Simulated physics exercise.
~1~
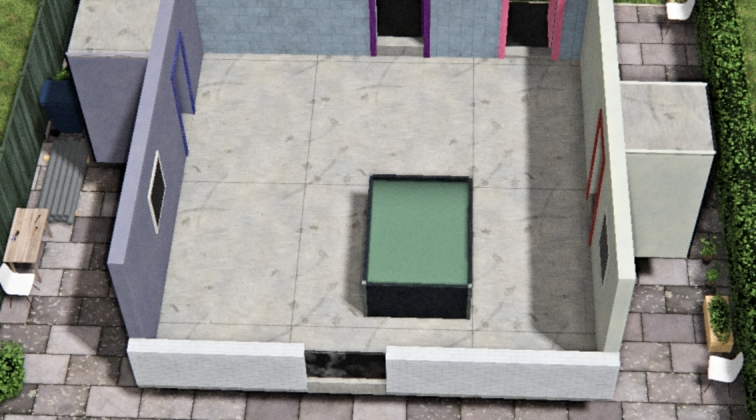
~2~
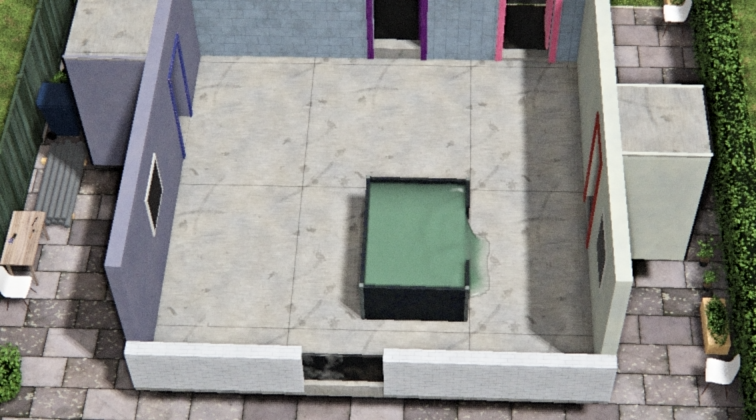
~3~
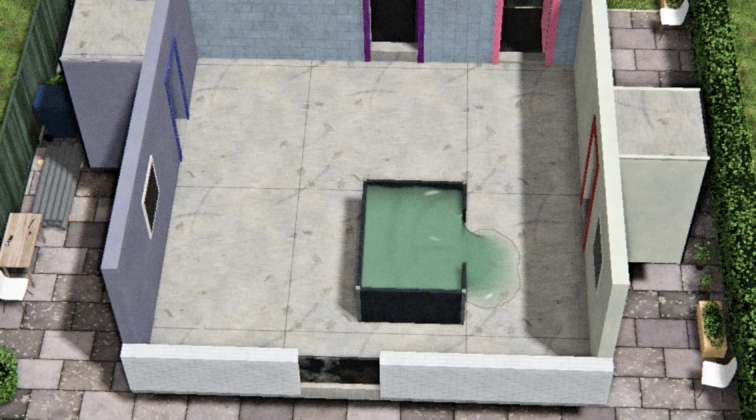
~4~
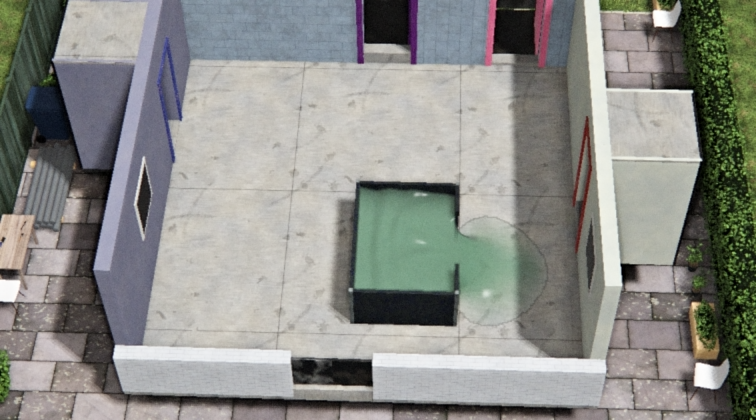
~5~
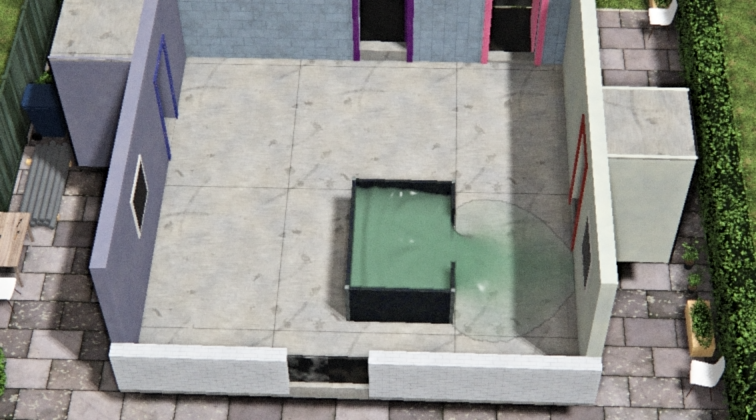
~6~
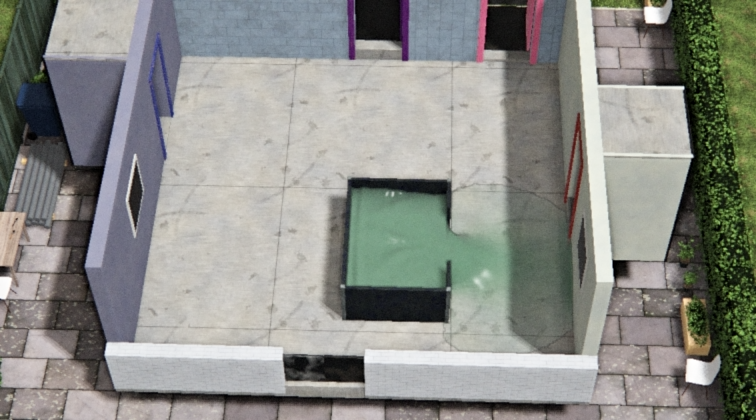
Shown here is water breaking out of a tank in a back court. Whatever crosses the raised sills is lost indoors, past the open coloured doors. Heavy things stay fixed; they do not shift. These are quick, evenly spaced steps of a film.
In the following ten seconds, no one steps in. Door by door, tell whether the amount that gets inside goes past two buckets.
At the end, the red door will most likely go past the limit; the blue door will most likely go past the limit; the pink door will most likely go past the limit; the purple door will most likely keep inside the limit.
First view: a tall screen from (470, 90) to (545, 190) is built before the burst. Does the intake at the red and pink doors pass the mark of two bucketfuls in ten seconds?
Result - red door: Tops the limit; pink door: Tops the limit.
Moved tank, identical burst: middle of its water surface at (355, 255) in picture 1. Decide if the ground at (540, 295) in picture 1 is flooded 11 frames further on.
My call for that spot: Swamped.
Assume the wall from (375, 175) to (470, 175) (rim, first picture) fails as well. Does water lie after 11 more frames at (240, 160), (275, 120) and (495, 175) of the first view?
The first spot is spared, the second soaked and the third soaked.
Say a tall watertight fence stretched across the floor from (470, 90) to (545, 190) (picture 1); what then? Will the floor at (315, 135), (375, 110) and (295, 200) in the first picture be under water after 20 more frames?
Results in order: Bone-dry / bone-dry / bone-dry.
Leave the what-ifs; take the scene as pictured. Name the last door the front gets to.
My answer: The blue-painted one.
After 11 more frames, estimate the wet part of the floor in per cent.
I make it 25 per cent.
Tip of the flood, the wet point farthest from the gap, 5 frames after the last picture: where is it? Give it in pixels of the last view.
Best guess: Near (560, 133).
A moment on, water covers 15 % of the floor; the red door over two buckets in, the blue door not reached, the pink door not reached, the purple door not reached.
Next, water covers 25 % of the floor; the red door far over two buckets in, the blue door not reached, the pink door not reached, the purple door not reached.
Then, water covers 45 % of the floor; the red door far over two buckets in, the blue door not reached, the pink door over two buckets in, the purple door not reached.
Later, water covers 70 % of the floor; the red door far over two buckets in, the blue door not reached, the pink door far over two buckets in, the purple door wet at the sill, nothing in.
In the end, water covers 95 % of the floor; the red door far over two buckets in, the blue door over two buckets in, the pink door far over two buckets in, the purple door wet at the sill, nothing in.
